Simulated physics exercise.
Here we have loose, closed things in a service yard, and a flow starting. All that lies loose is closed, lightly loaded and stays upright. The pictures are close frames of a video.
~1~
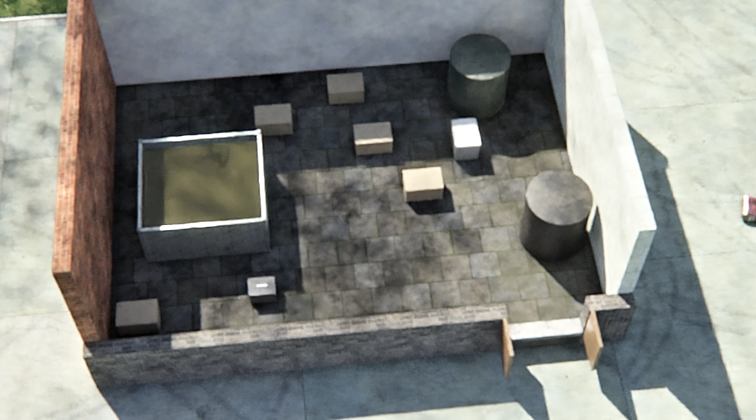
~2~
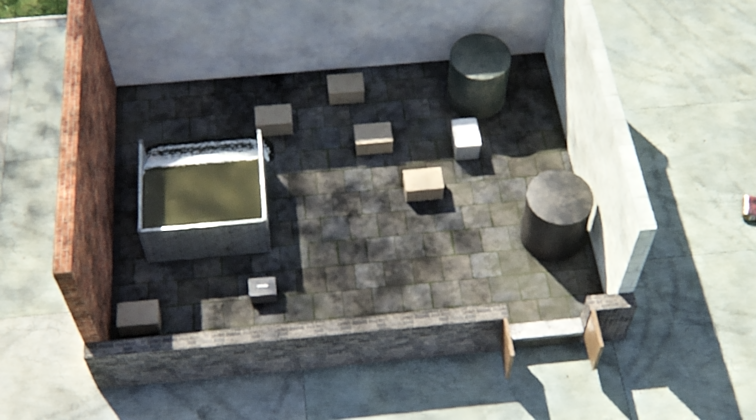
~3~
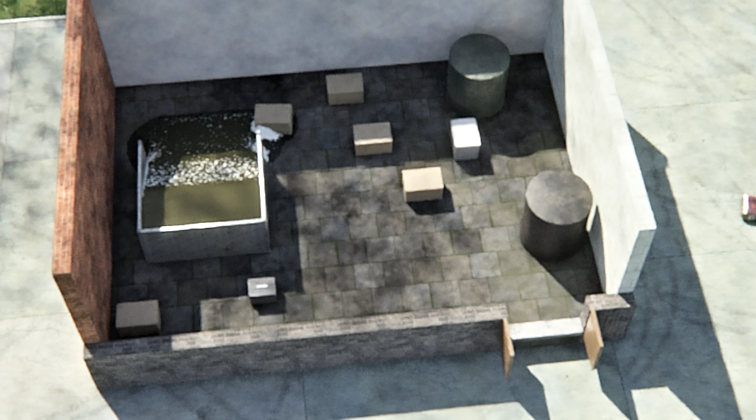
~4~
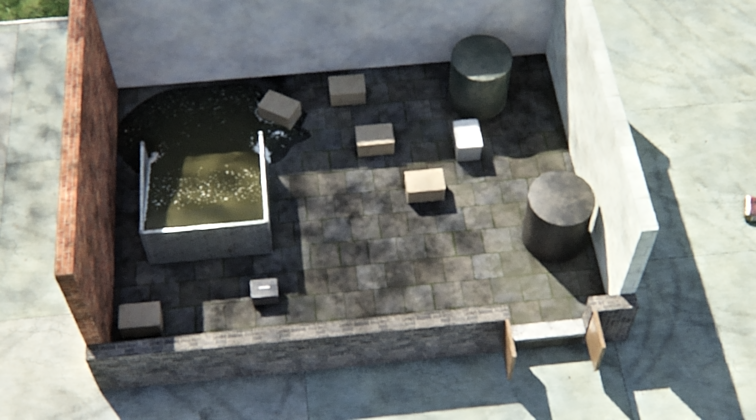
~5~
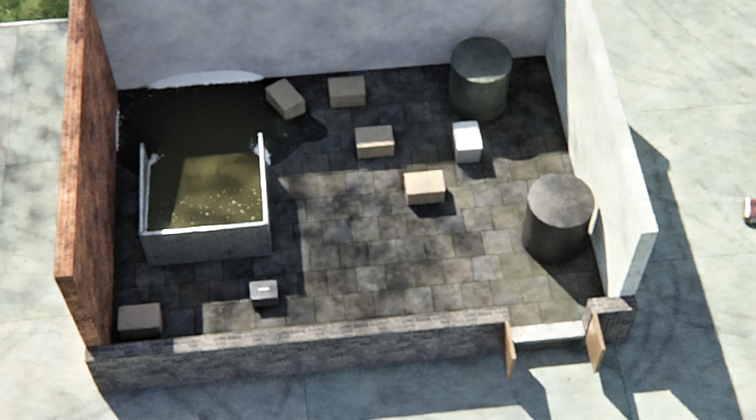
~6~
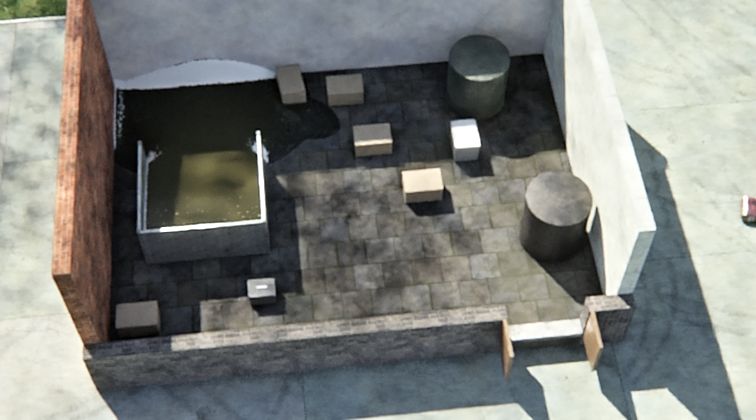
Murky water poured over the back edge of an open tank in a walled yard, spreading to the rear wall and pushing one nearby box back and turning it, while the others stayed put.
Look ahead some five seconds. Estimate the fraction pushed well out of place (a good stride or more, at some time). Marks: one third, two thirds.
That comes to two thirds or more.
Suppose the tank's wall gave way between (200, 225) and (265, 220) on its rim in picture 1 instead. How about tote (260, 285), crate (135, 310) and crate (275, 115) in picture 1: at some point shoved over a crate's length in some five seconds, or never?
As listed: Moved that far, yes, less than that.
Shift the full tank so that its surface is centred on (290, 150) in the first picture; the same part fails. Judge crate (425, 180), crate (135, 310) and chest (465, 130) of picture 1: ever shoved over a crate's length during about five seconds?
In turn: Swept aside, shifted that much, moved that far.
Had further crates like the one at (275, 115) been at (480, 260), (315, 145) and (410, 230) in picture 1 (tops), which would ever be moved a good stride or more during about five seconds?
In that order: Under that, pushed that far, short of that.
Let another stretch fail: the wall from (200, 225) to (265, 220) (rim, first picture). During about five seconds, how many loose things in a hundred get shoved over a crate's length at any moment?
About 30 per cent.
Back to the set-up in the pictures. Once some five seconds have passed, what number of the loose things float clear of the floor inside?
It comes to 3.
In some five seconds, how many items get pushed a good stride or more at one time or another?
It comes to 6.
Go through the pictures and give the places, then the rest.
A crate at (273, 114) rests on the ground; a tote at (262, 286) rests on the ground; 0 of 7 have shifted, in the first frame.
A crate at (273, 115), on the bottom; a tote at (262, 286) rests on the ground; 0 of 7 have shifted, in the second frame.
A crate at (273, 113) rests on the ground, close to its start; a tote at (262, 287) rests on the ground; 0 of 7 have shifted, in the third frame.
A crate at (279, 104), on the bottom, close to its start; a tote at (264, 288), on the bottom; 1 of 7 have shifted, in the fourth frame.
A crate at (285, 94) rests on the ground, a stride from its start; a tote at (264, 290) rests on the ground; 1 of 7 have shifted, in the fifth frame.
A crate at (290, 79), on the bottom, a stride from its start; a tote at (262, 288), on the bottom; 1 of 7 have shifted, in the sixth frame.
A moment on, 1 of 7 are well off their spots; 1 afloat.
Next, 2 of 7 are well off their spots; 1 afloat.
Later, 5 of 7 are well off their spots; 2 afloat.
In the end, 6 of 7 are well off their spots, and 6 have been at some point; 3 afloat.
